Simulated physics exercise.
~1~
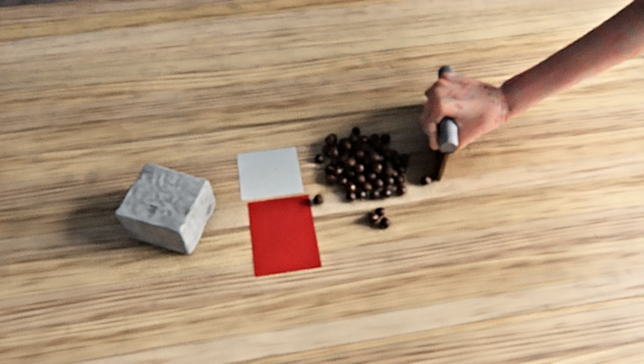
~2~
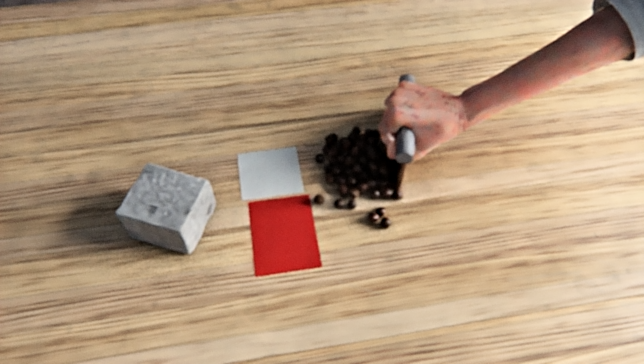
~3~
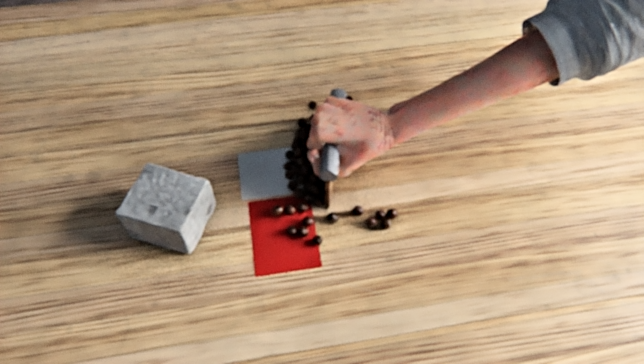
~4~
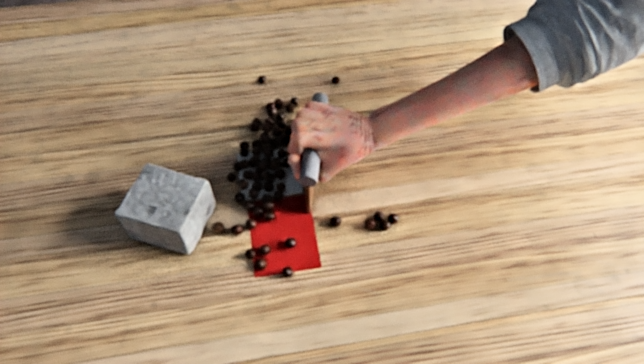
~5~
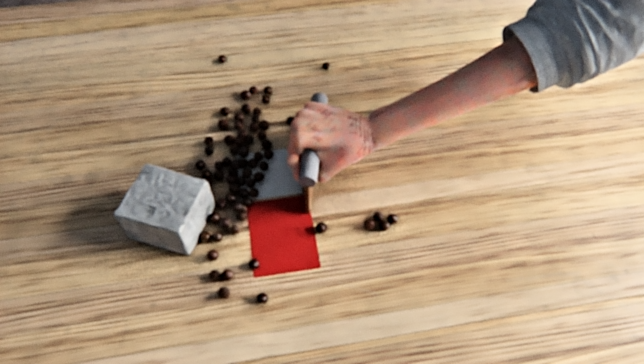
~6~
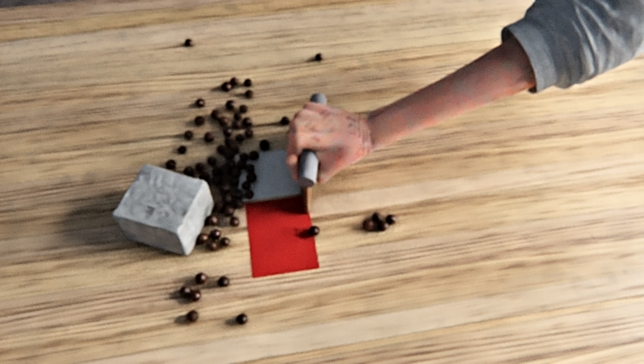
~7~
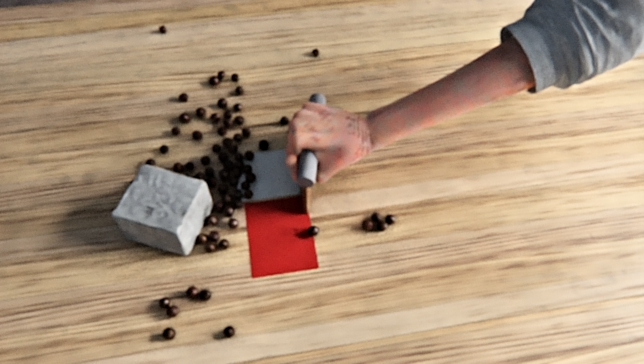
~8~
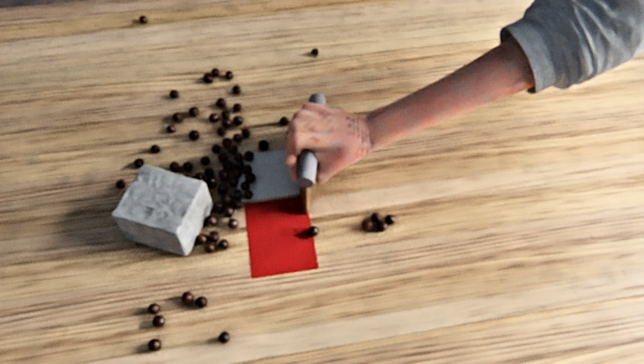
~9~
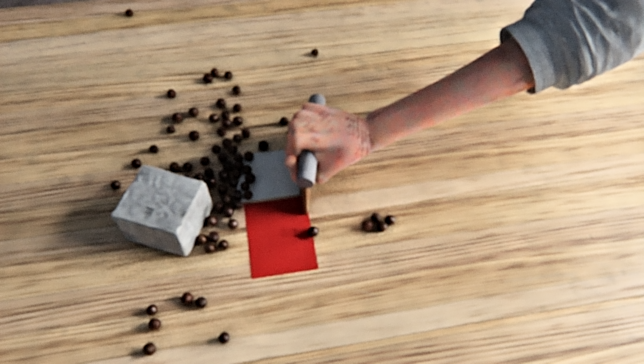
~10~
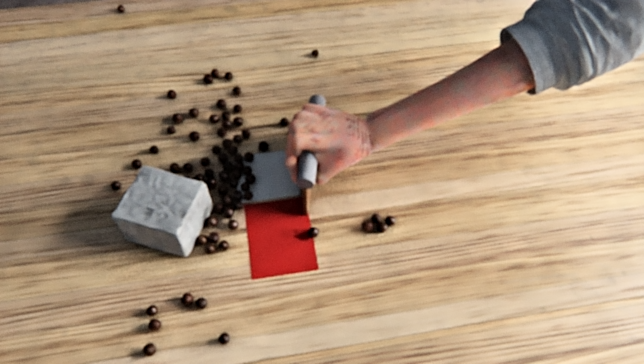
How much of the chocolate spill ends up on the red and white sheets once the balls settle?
Only a small share stays on either sheet. The red one is left nearly clear and the white one keeps just a few balls, mostly toward its left side, while most of the spill lies on the bare wood.
